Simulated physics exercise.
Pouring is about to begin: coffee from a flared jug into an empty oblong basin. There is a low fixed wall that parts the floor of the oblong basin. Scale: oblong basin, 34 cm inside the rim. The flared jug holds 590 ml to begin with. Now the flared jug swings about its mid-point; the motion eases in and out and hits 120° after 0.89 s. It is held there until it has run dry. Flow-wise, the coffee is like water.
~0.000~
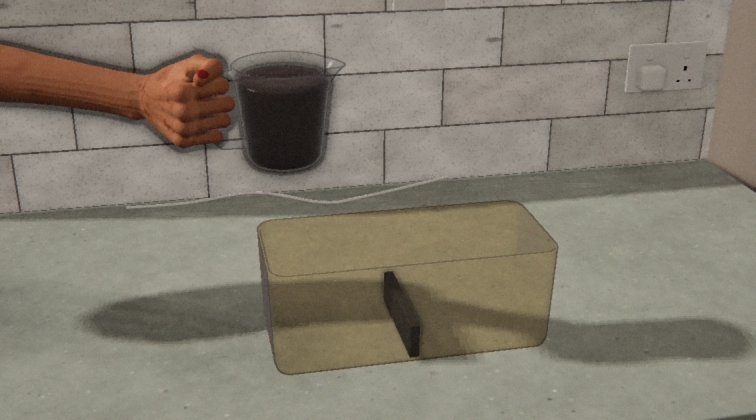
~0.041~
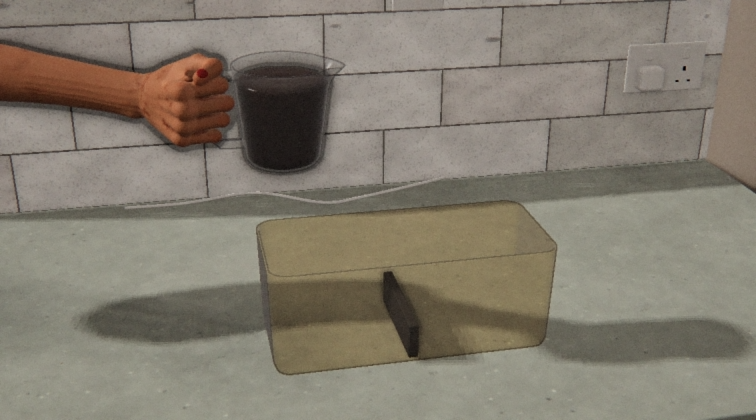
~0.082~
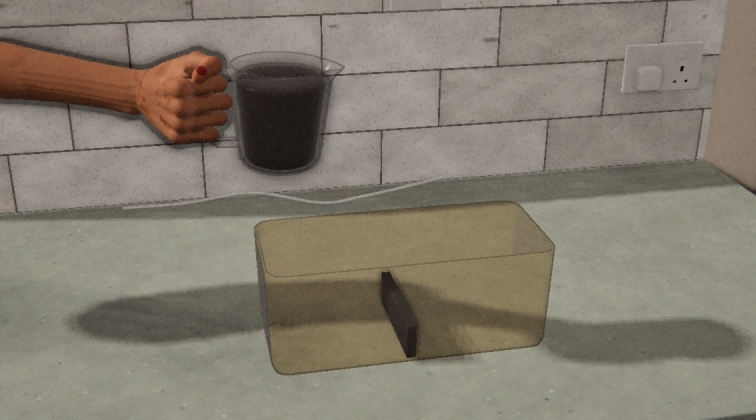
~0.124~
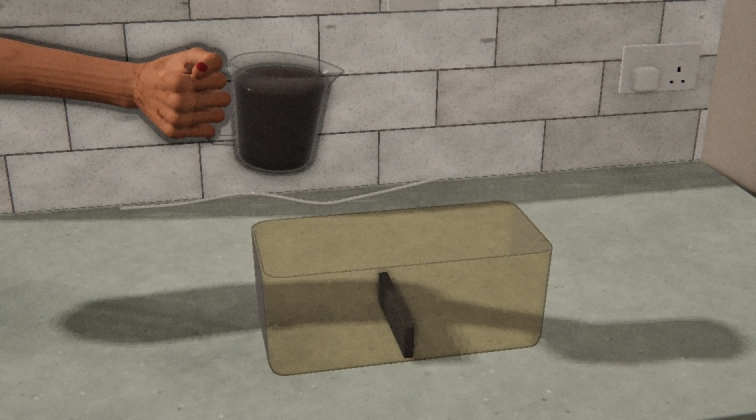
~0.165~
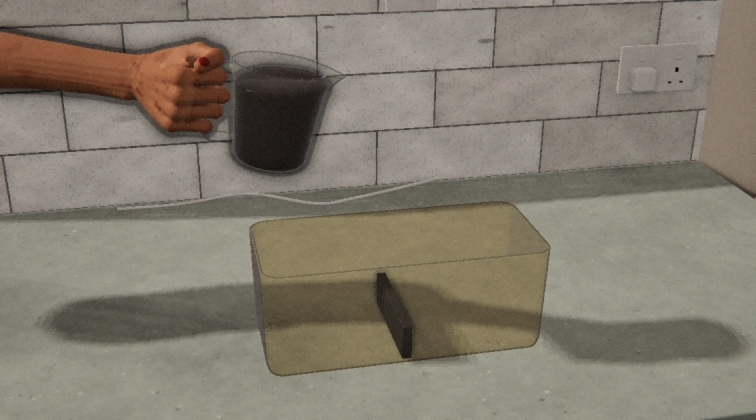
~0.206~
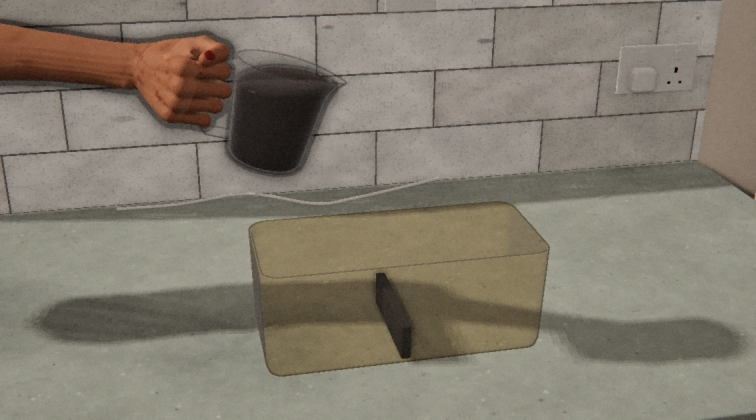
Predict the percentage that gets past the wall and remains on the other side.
The other side holds about 44 % in the end.
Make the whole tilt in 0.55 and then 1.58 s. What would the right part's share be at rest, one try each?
Respectively 30 and 65 %.
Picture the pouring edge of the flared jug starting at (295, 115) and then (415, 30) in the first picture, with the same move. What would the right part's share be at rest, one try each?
Try 1: Approx. 5 %; try 2: Approx. 85 %.
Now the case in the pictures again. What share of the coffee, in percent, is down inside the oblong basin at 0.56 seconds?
10 %, more or less.
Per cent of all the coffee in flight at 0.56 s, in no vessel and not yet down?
My guess is roughly 28 %.
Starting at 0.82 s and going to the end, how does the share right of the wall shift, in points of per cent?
Net gain of about 2.
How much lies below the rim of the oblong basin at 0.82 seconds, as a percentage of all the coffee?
Looks like about 80 % of the whole amount.
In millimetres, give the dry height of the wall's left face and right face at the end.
30 mm left, 32 mm right.
By 0.56 s the tilt is 84° and 62 per cent is still to pour, 1 is left of the wall and 10 right of it.
By 0.82 s the tilt is 118° and 6 per cent is still to pour, 38 is left of the wall and 42 right of it.
By 1.09 s the tilt is 120° and 0 per cent is still to pour, 54 is left of the wall and 44 right of it.
By 1.39 s the tilt is 120° and 0 per cent is still to pour, 54 is left of the wall and 44 right of it.
At rest 54 per cent lies left of the wall, 44 right of it and 2 outside.
